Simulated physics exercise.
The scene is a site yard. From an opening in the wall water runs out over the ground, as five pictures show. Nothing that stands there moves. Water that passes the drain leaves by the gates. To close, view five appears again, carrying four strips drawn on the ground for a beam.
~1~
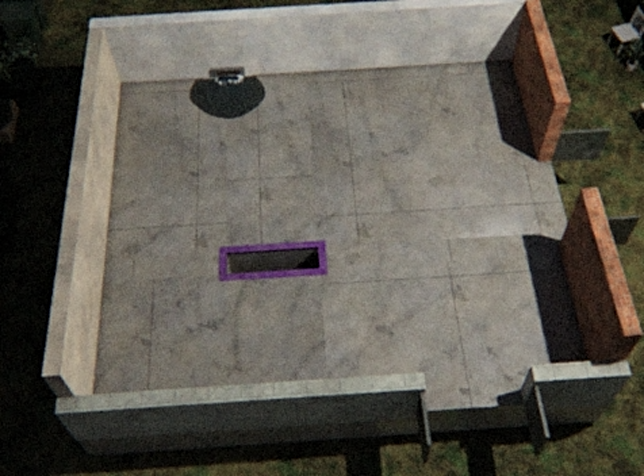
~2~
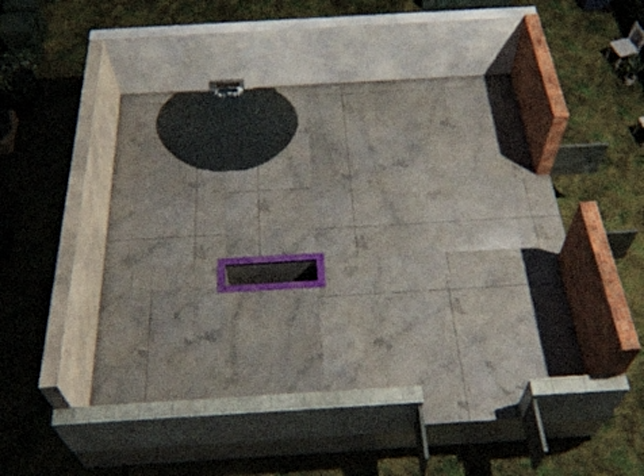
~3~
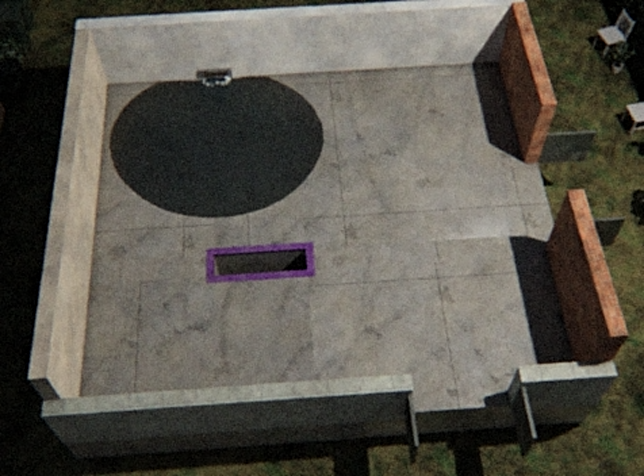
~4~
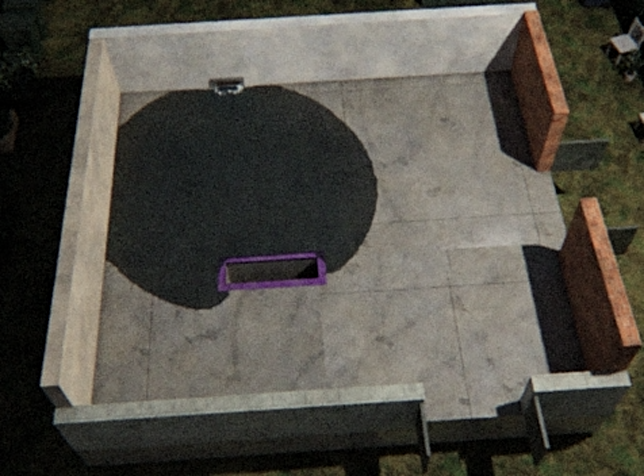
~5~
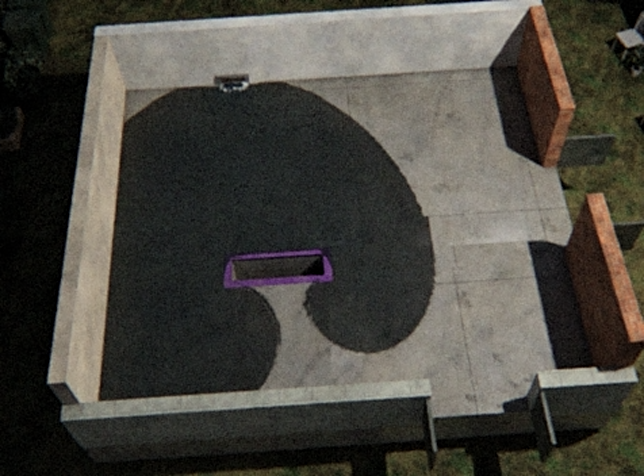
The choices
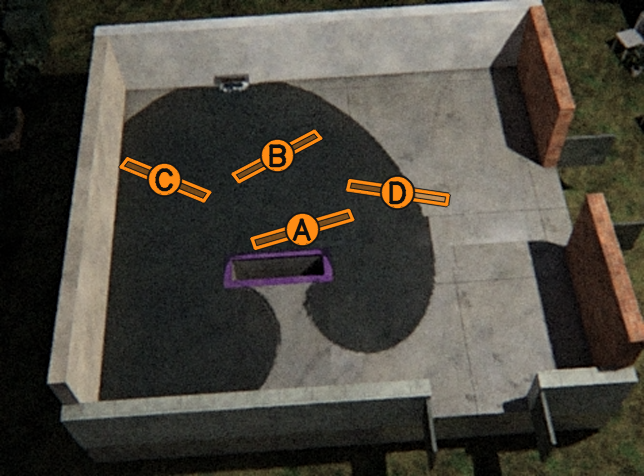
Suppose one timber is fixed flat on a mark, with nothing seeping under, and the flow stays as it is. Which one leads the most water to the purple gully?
It is C.
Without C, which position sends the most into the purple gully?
D.
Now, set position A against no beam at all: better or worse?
It is worse.
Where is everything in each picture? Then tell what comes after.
Outfall at (228, 72); purple gully at (273, 261); open gate at (470, 393); open gate at (548, 202); front seen at (233, 112), 2 % of the ground wet; purple gully still dry, in the first frame.
Front seen at (246, 165), 8 % of the ground wet; purple gully still dry, in the second frame.
Front seen at (236, 211), 18 % of the ground wet; purple gully still dry, in the third frame.
Front seen at (203, 300), 32 % of the ground wet; purple gully taking water, in the fourth frame.
Front seen at (109, 373), 48 % of the ground wet; purple gully taking water, in the fifth frame.
On the marked copy, A from (253, 243) to (350, 214); B from (236, 177) to (317, 134); C from (124, 162) to (206, 196); D from (348, 185) to (447, 199).
For position A, about 14 % of the stream goes into the purple gully, about 82 % out by the gates.
For position B, about 10 % of the stream goes into the purple gully, about 86 % out by the gates.
For position C, about 59 % of the stream goes into the purple gully, about 35 % out by the gates.
For position D, about 39 % of the stream goes into the purple gully, about 58 % out by the gates.
